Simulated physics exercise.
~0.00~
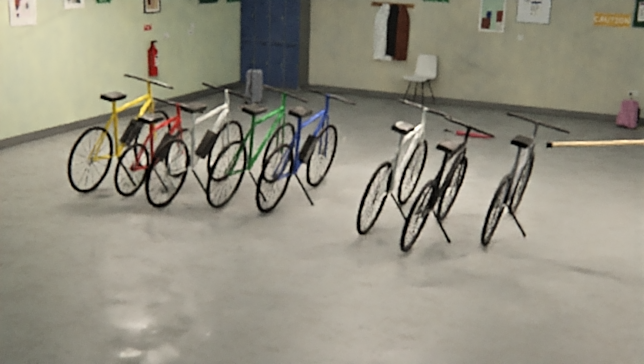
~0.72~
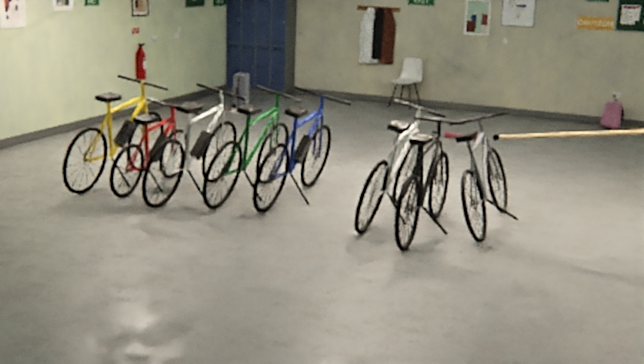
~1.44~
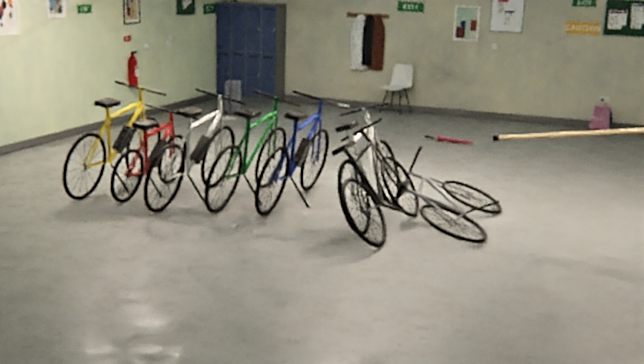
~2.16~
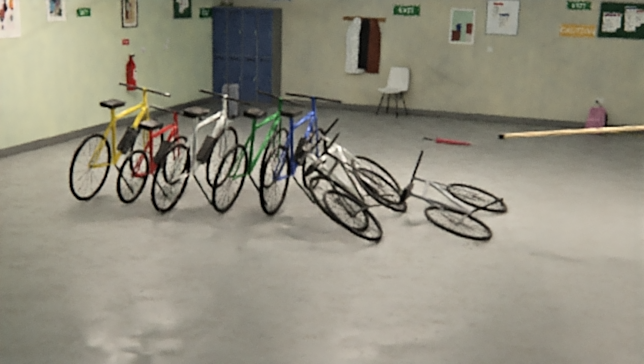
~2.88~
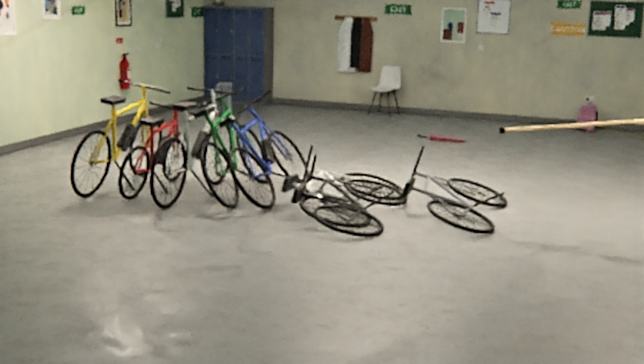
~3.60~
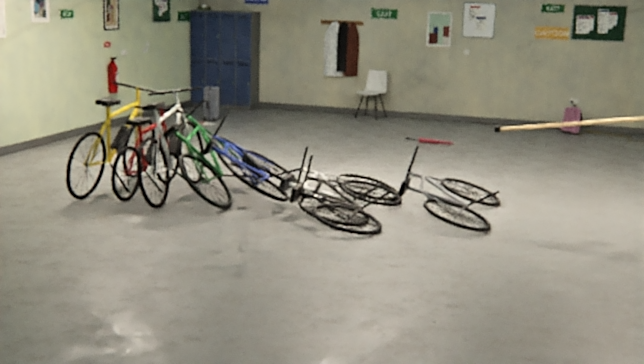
In a grey-floored hall with lockers, notices and a chair along the walls, eight bicycles stand in a row, with yellow, red, white, green and blue ones at the left. A pole at the right moves left, and the rightmost bicycle tips against its neighbours. The three bicycles on the right topple leftward one after another, ending on the floor. The collapse then reaches the blue bicycle, which leans over into the green one. At the end blue is nearly down, green leans steeply toward the white, and yellow and red still stand at the far left.
